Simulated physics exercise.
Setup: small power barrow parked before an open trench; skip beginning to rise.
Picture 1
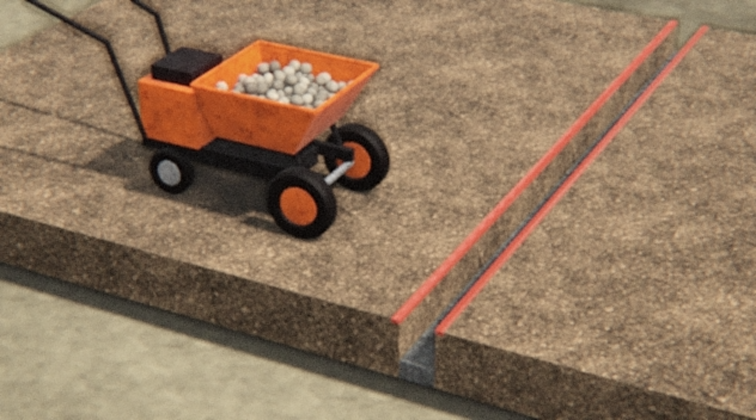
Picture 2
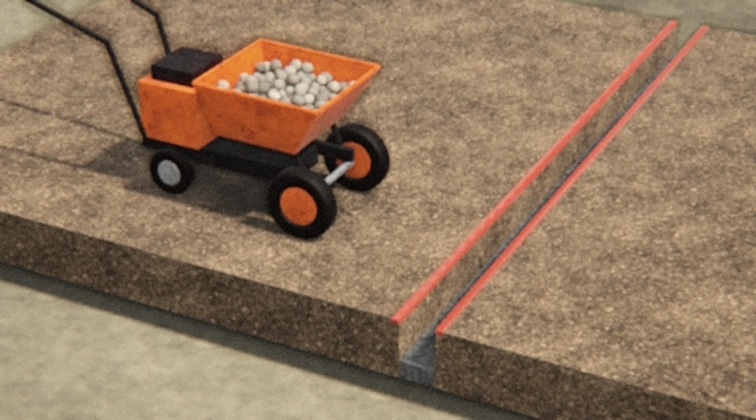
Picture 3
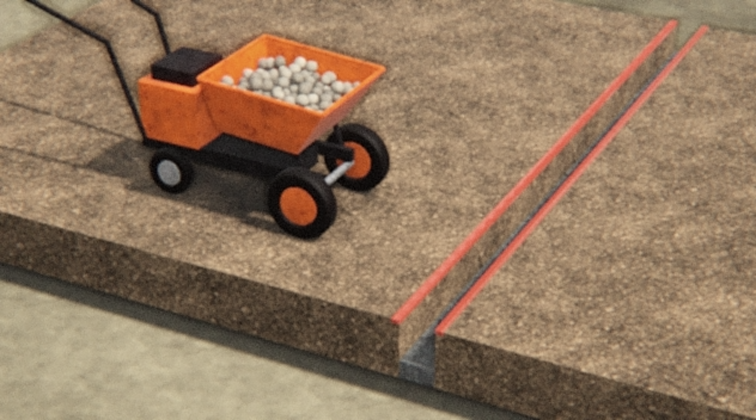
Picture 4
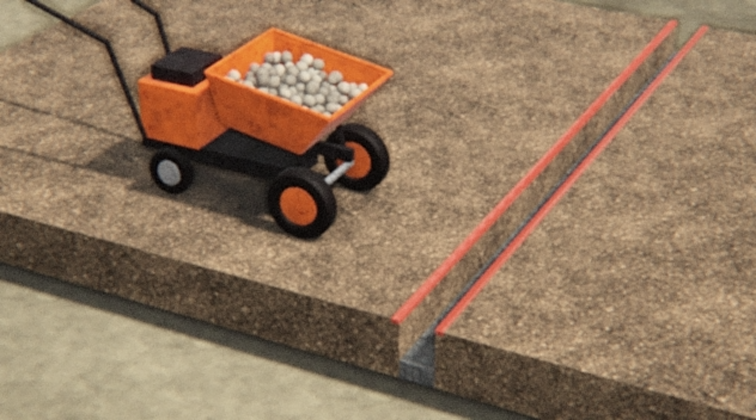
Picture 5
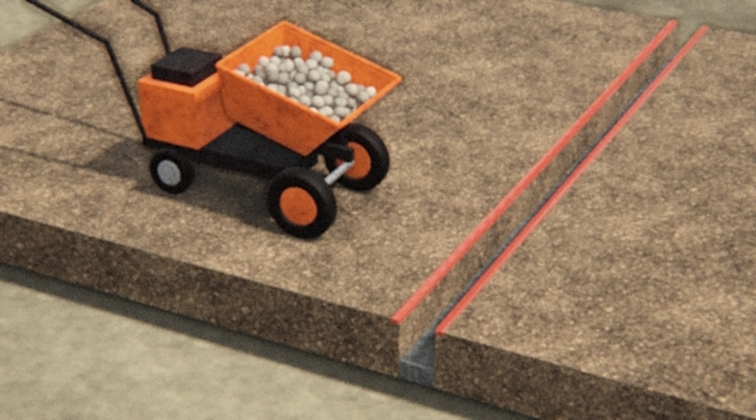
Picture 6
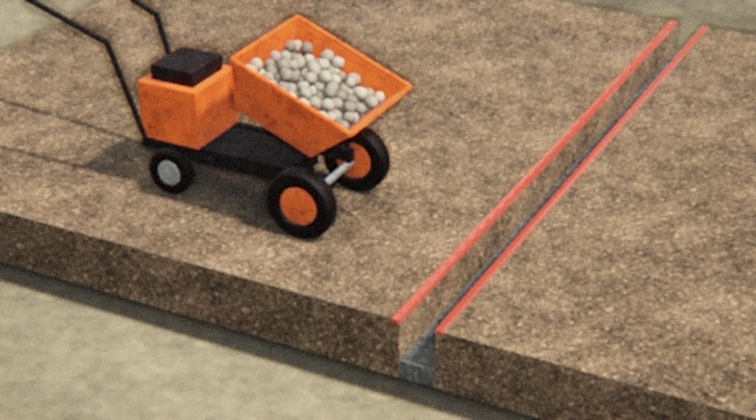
Orange power barrow full of pale pebbles standing still beside a narrow red-edged trench, its skip gradually tilting forward to the right.
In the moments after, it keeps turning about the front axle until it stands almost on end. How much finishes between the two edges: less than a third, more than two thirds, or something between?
Alright, so the trench is left with a middling share, one to two thirds.
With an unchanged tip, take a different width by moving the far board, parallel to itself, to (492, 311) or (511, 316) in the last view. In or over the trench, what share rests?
In order: 60 per cent, then 60 per cent.
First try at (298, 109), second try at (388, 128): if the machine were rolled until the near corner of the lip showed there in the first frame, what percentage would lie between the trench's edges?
40 % then 20 %.
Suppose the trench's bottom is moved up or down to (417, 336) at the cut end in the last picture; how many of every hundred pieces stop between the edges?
Something close to 30 per cent.
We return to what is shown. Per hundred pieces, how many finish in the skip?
Result: Close to 0 per cent.
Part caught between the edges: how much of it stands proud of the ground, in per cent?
It works out at about 5 percent.
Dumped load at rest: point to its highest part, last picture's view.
Once it settles, the peak is close to (438, 223) in the last picture.
Soon, skip tipped steeply; all in the skip.
A while on, skip tipped right over; most in the skip; about a quarter short of the trench; a stray few in or heaped over the trench; a small part falling.
Towards the end, skip tipped right over; about a quarter in the skip; about a third short of the trench; about a third in or heaped over the trench; a small part beyond it.
Finally, skip tipped right over; about a third short of the trench; about half in or heaped over the trench; a small part beyond it.
